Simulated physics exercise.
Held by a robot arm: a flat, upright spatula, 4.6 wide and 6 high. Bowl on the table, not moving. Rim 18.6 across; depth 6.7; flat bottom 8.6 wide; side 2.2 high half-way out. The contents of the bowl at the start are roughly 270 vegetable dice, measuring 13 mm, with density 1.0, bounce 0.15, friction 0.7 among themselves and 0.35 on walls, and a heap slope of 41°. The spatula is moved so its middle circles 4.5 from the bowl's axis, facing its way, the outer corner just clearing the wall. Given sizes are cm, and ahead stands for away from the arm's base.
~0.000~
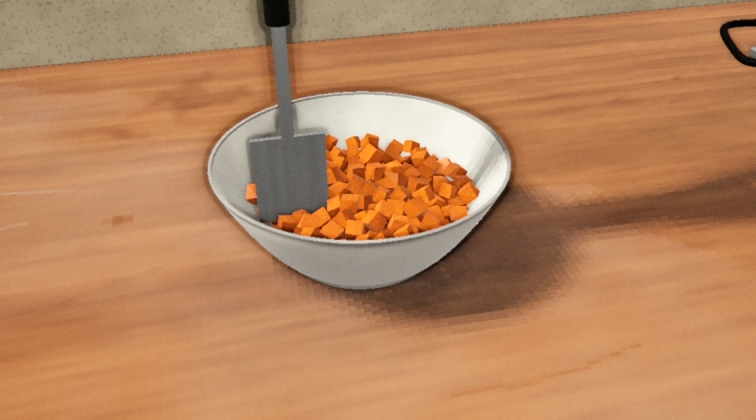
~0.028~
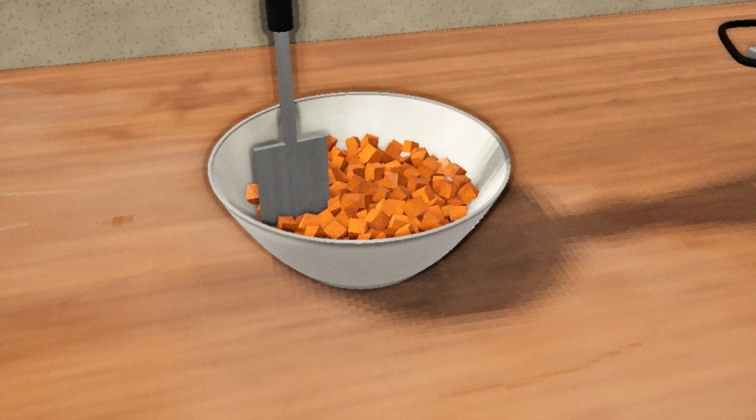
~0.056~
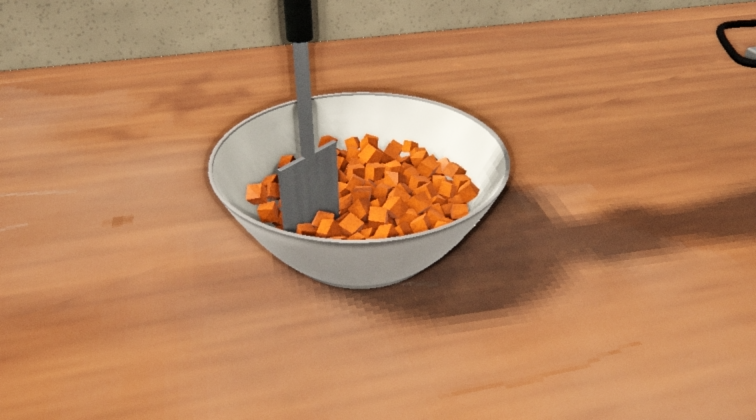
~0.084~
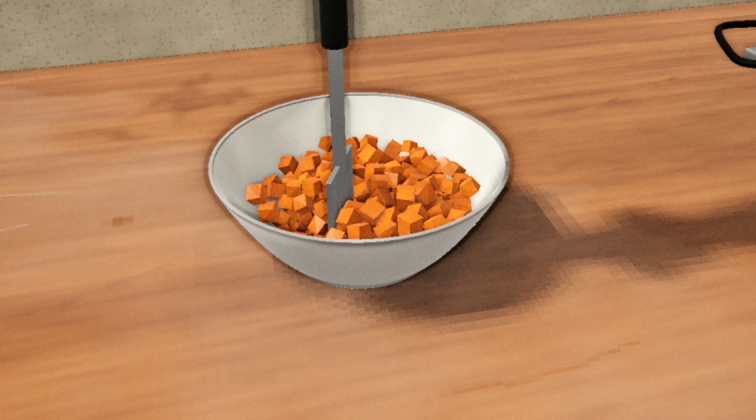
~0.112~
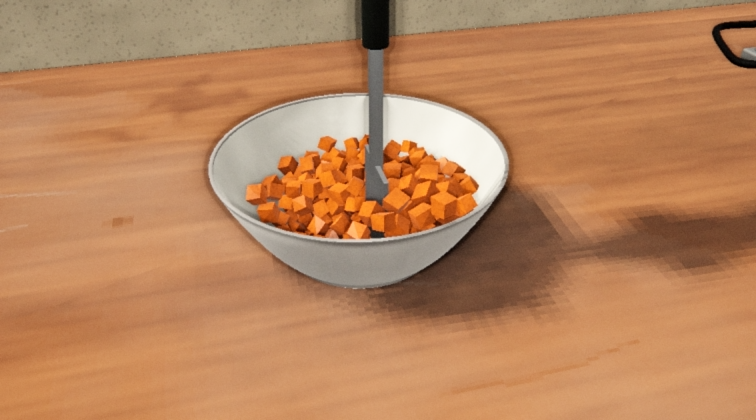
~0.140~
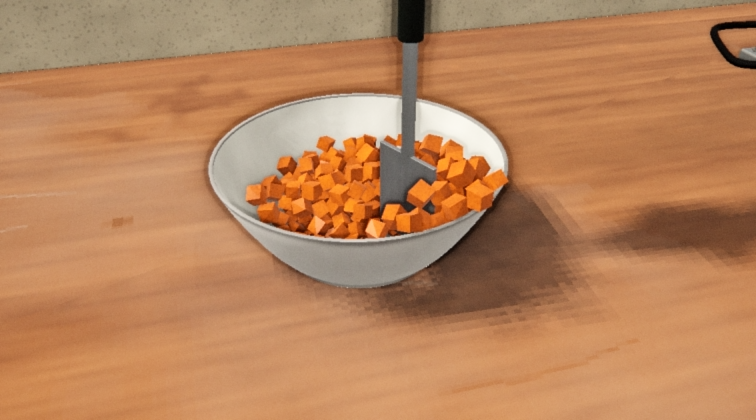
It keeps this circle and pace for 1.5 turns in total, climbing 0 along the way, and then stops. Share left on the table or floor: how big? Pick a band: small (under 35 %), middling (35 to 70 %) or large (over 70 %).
Middling.
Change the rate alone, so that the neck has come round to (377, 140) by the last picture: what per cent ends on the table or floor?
It works out to roughly 45 percent.
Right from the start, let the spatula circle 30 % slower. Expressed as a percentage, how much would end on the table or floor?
About 40 percent, I'd say.
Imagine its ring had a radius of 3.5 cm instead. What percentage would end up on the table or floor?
Near 50 percent.
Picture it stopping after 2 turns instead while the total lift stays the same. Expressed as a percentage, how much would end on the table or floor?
Then some 60 per cent.
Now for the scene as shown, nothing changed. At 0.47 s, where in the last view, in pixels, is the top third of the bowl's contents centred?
(401, 220).
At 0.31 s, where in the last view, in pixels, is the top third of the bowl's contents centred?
I'd put its middle near (296, 132).
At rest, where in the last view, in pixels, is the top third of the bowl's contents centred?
I'd say close to (399, 160).
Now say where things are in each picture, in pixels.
The first frame shows spatula neck at (286, 114), 0° round; upper third of the load around (375, 185), from x 255 to 470, top at y 145; 267 in the bowl.
The second frame shows spatula neck at (289, 119), 10° round; upper third of the load around (375, 189), from x 255 to 470, top at y 145.
The third frame shows spatula neck at (306, 132), 35° round; upper third of the load around (375, 192), from x 255 to 470, top at y 145.
The fourth frame shows spatula neck at (339, 140), 62° round; upper third of the load around (389, 194), from x 255 to 470, top at y 145.
The fifth frame shows spatula neck at (376, 140), 89° round; upper third of the load around (406, 190), from x 255 to 470, top at y 145.
The sixth frame shows spatula neck at (408, 132), 117° round; upper third of the load around (435, 179), from x 255 to 495, top at y 140; 264 in the bowl, 3 in flight or on the tool.
By 0.31 s, 278° round, highest piece 11 above the table; 206 in the bowl, 12 on the table or floor, 49 in flight or on the tool.
By 0.47 s, 80° round, highest piece 10 above the table; 155 in the bowl, 84 on the table or floor, 28 in flight or on the tool.
By 0.76 s, 180° round, highest piece 8 above the table; 144 on the table or floor, 122 in the bowl, 1 in flight or on the tool.
By 1.46 s, 180° round, highest piece 7 above the table; 146 on the table or floor, 121 in the bowl.
Final count, 146 on the table or floor, 121 in the bowl. That is 55 % on the table or floor.
